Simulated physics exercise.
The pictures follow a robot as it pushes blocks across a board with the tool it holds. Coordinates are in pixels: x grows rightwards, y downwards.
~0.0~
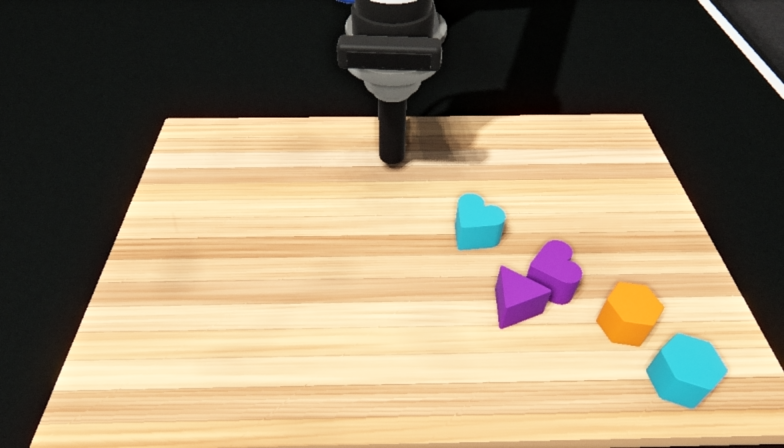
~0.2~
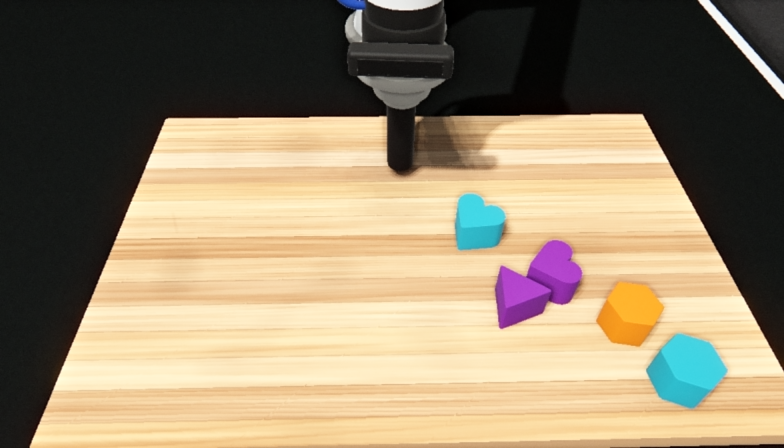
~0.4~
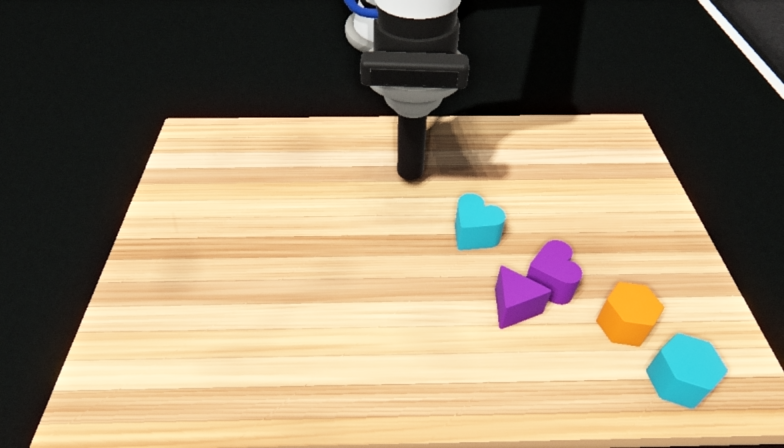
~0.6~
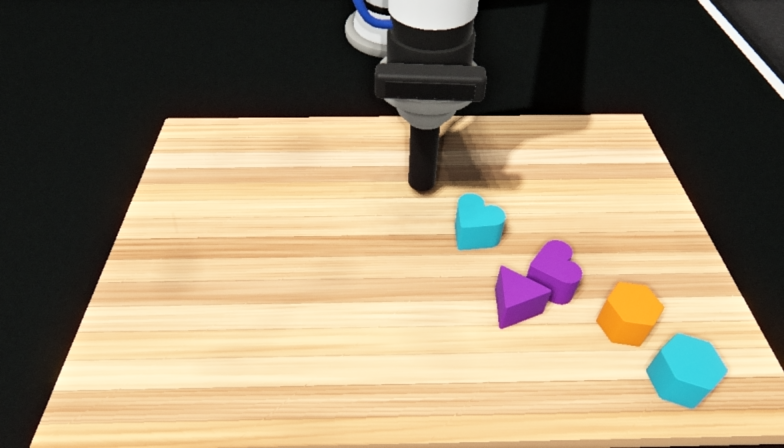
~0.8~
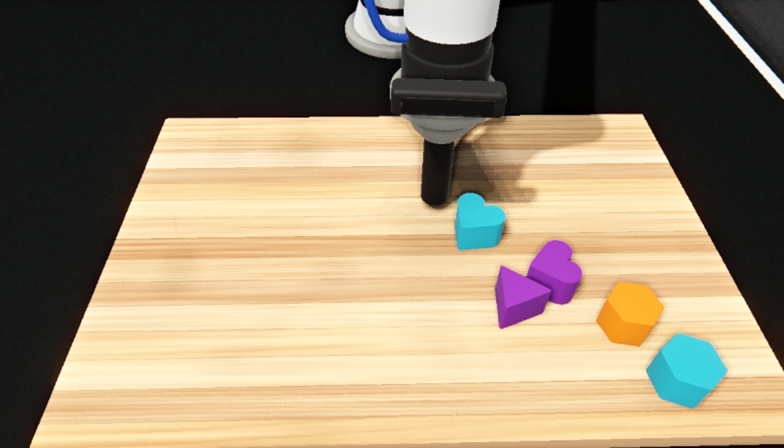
At the start, a black robotic tool stands near the back edge of a light wooden board, with a turquoise heart, a purple triangle, a purple heart and two six-sided blocks to its right. The tool slides steadily forward and rightward, ending close beside the turquoise heart, while every block stays still.
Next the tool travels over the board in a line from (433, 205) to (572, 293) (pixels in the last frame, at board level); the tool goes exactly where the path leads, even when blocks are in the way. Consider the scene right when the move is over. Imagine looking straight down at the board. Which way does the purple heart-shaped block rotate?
The sense of turning is anti-clockwise.
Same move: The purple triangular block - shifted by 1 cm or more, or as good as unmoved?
By the last moment of the path, the purple triangular block has shifted.
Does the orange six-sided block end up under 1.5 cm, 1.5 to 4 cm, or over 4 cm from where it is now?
Once the path ends, it will sit 1.5 to 4 cm from where it is now.
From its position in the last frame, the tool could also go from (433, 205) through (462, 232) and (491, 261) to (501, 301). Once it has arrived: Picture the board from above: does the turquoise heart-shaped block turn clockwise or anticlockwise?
Answer: Anticlockwise.
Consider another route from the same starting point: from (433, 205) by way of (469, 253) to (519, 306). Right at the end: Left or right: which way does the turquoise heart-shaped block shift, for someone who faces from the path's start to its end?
Leftward.
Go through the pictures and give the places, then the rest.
In the first frame, lower end of the tool (392, 156), tops of blocks, turquoise heart-shaped block (478, 211), purple triangular block (520, 287), purple heart-shaped block (558, 261), orange six-sided block (636, 303).
In the second frame, tool (400, 163), blocks as before.
In the third frame, tool (410, 171), blocks as before.
In the fourth frame, tool (422, 182), blocks as before.
In the fifth frame, tool (434, 196), turquoise heart-shaped block (478, 211), purple triangular block (520, 287), purple heart-shaped block (558, 261), orange six-sided block (636, 303).
On the path given first. One third of the way, tool (477, 223); turquoise heart-shaped block (507, 235), turned 15° clockwise.
Two thirds of the way, tool (524, 252); turquoise heart-shaped block (536, 269), turned 65° clockwise; purple triangular block (517, 295), turned 15° clockwise; purple heart-shaped block (582, 281), turned 40° anticlockwise.
At the end, tool (576, 284); turquoise heart-shaped block (550, 290), turned 115° clockwise; purple triangular block (509, 300), turned 35° clockwise; purple heart-shaped block (610, 311), turned 70° anticlockwise; orange six-sided block (666, 314), turned 25° anticlockwise.
